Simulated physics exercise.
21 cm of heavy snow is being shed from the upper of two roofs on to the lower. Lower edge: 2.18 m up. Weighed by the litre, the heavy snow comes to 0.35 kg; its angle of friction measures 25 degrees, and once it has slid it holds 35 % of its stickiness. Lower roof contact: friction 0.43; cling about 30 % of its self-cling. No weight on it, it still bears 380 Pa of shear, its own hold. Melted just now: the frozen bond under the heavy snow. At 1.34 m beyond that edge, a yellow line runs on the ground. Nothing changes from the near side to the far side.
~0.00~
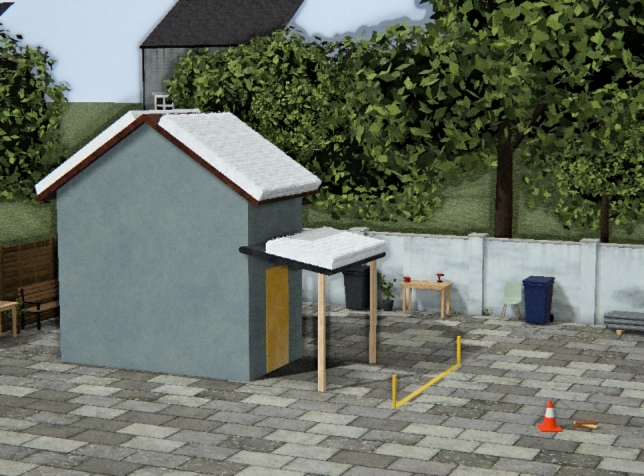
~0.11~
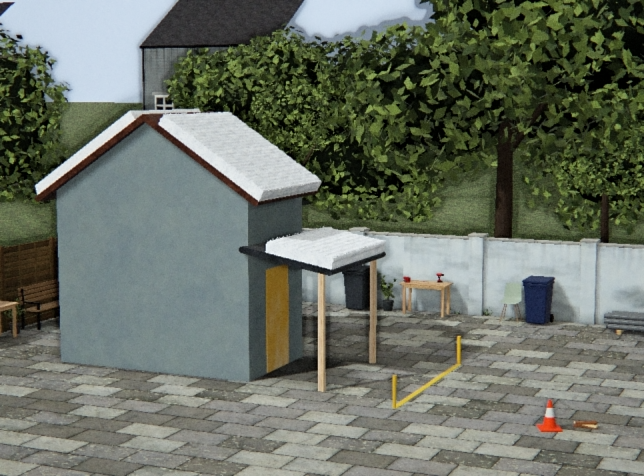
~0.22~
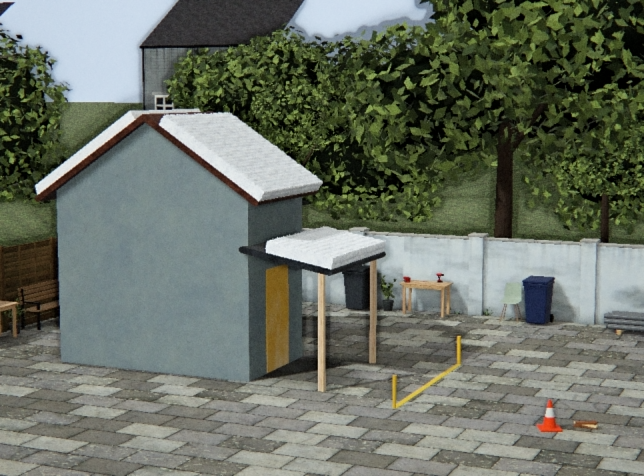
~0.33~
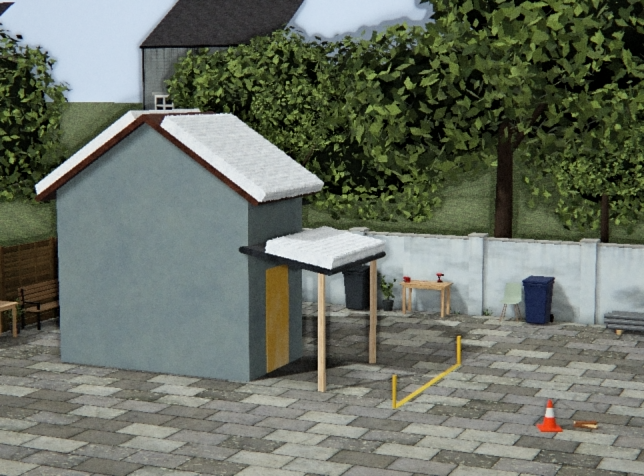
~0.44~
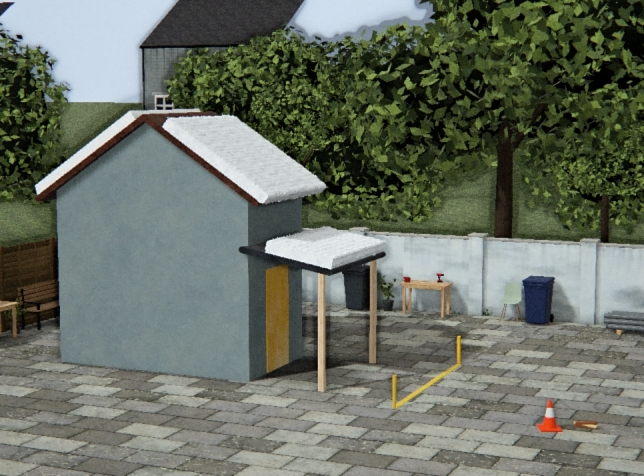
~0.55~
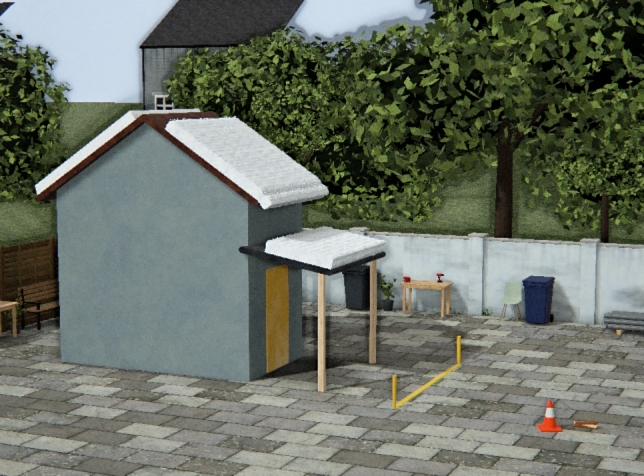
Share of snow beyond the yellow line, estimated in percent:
Approximately 9 percent.
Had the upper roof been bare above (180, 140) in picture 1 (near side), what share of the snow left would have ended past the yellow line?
About 2 %.
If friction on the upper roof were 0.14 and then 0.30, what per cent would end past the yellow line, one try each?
About 40 % in the first try and about 30 % in the second.
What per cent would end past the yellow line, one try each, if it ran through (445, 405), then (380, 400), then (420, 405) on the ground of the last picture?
Respectively about 1 in a hundred, 20 in a hundred and 5 in a hundred.
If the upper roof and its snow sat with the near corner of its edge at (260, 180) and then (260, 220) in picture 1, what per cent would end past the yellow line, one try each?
It would be 25 percent for the first setting and 0 percent for the second.
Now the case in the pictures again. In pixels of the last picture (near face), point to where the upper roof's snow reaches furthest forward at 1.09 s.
At roughly (293, 244).
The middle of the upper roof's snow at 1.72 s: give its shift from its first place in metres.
I'd put it near 1.8 m.
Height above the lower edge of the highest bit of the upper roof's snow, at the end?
The snow's top stands about 0.6 m above the lower edge.
By 1.09 s, none is below the lower edge and 0 % is past the line.
By 1.72 s, none is below the lower edge and 0 % is past the line.
By 2.36 s, 5 % is below the lower edge and 0 % is past the line.
By 3.00 s, 39 % is below the lower edge and 6 % is past the line.
By 4.30 s, at the end, 42 % is below the lower edge and 9 % is past the line.
